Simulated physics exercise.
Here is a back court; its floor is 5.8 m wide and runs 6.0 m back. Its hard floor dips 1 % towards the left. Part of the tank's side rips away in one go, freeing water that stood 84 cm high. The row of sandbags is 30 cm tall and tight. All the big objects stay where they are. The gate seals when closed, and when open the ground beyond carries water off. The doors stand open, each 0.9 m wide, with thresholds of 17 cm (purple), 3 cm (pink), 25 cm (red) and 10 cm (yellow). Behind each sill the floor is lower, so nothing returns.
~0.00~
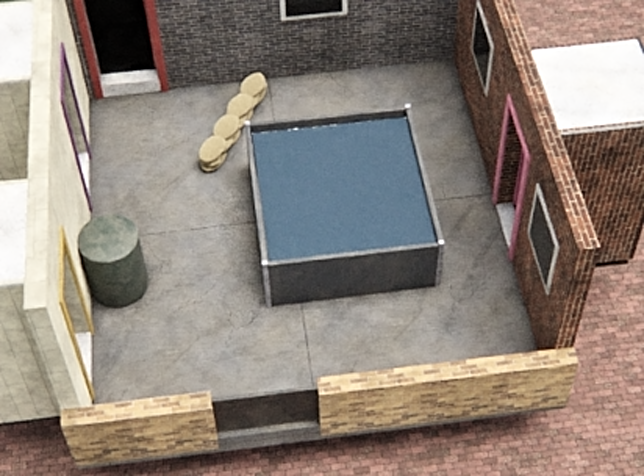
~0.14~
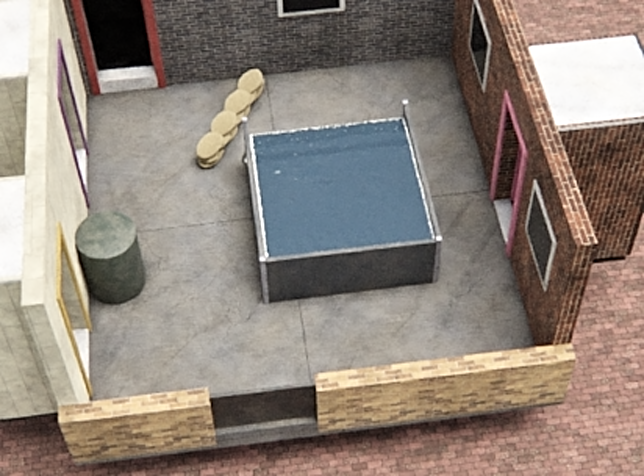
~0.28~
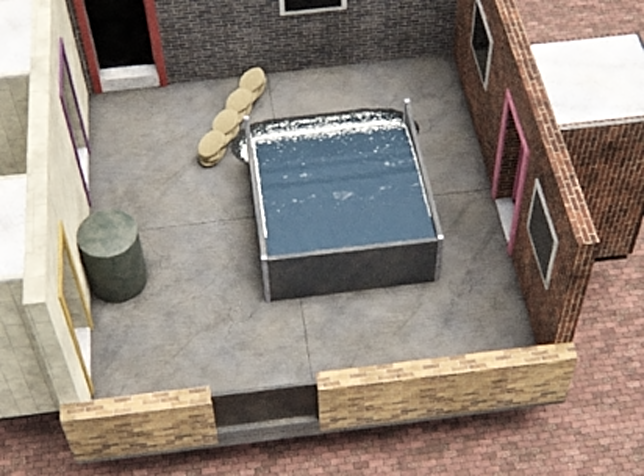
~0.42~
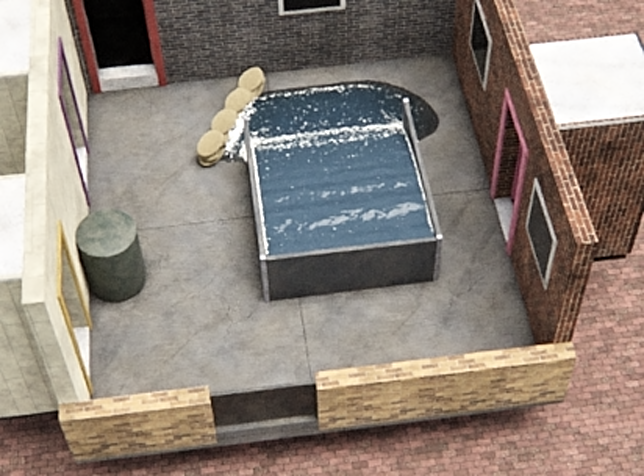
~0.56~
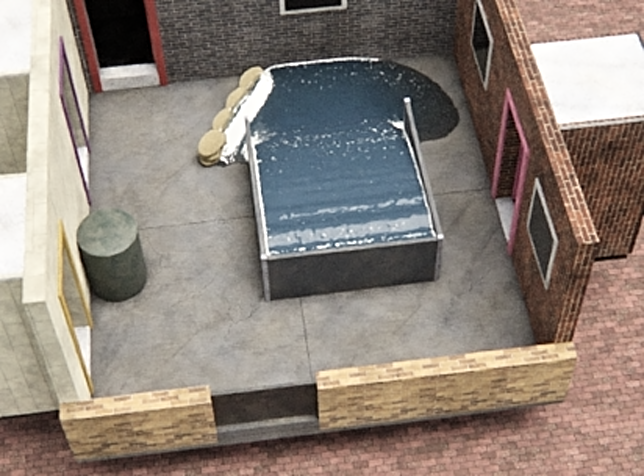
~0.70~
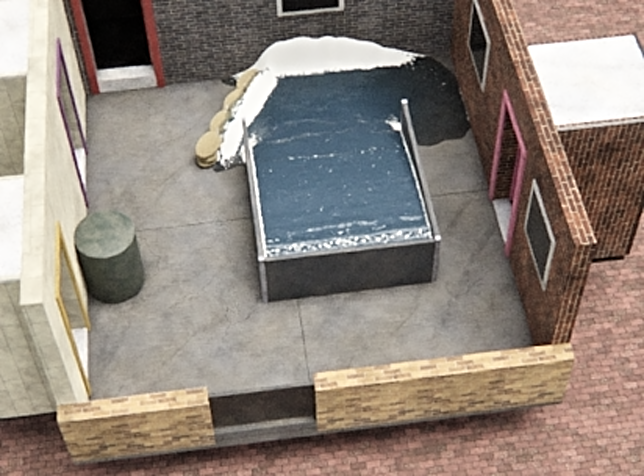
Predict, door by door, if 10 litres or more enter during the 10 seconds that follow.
Within that time: At the purple door it stays under the limit; at the pink door it exceeds the limit; at the red door it stays under the limit; at the yellow door it passes the limit.
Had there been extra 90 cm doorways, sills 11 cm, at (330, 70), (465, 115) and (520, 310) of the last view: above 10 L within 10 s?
In turn: Above, past it, above.
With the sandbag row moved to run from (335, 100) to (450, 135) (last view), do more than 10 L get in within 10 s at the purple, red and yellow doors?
Then: Purple over, red past it, yellow above.
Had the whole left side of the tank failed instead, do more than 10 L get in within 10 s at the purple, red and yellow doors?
Then: Purple over, red past it, yellow above.
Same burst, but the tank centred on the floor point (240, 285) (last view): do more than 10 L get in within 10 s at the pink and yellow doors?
Then: Pink above, yellow above.
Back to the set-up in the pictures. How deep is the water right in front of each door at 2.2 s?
In cm: Purple 7, pink 0, red 8, yellow 0.
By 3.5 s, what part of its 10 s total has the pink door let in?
About 5 per cent.
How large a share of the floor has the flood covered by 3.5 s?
Near 75 per cent is wet.
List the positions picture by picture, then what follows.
The first picture shows the tank at (340, 185) is whole and still, 84 cm deep.
In the second picture, water pours out on the tank's far side and has run 1.2 m, to a hidden place; typically 7 cm deep outside, 84 cm at the tank's back.
In the third picture, the front is at a hidden place, 1.4 m from the gap on the tank's far side; 1.8 m2 of floor is under water; 84 cm left at the back of the tank.
In the fourth picture, water pours out on the tank's far side and has run 1.8 m, to (416, 99); typically 14 cm deep outside, 84 cm at the tank's back.
In the fifth picture, water pours out on the tank's far side and has run 2.2 m, to (433, 86); typically 13 cm deep outside, 79 cm at the tank's back.
In the sixth picture, the front is at (427, 61), 2.6 m from the gap on the tank's far side; 5.9 m2 of floor is under water; 69 cm left at the back of the tank.
After 1.4 s water covers 30 % of the floor and is deepest (70 cm) near (281, 77); purple door not reached, pink door not reached, red door 3 cm at the sill, 0 L in, yellow door not reached.
After 2.2 s water covers 45 % of the floor and is deepest (66 cm) near (449, 58); purple door 7 cm at the sill, 0 L in, pink door not reached, red door 8 cm at the sill, 0 L in, yellow door not reached.
After 3.5 s water covers 75 % of the floor and is deepest (49 cm) near (541, 375); purple door 15 cm at the sill, 0 L in, pink door 9 cm at the sill, 5 L in, red door 12 cm at the sill, 1 L in, yellow door not reached.
After 6.0 s water covers 95 % of the floor and is deepest (28 cm) near (119, 429); purple door 8 cm at the sill, 0 L in, pink door 12 cm at the sill, 45 L in, red door 7 cm at the sill, 1 L in, yellow door 21 cm at the sill, 2 L in.
After 10.0 s water covers 95 % of the floor and is deepest (21 cm) near (88, 294); purple door 11 cm at the sill, 0 L in, pink door 9 cm at the sill, 184 L in, red door 7 cm at the sill, 1 L in, yellow door 16 cm at the sill, 201 L in.
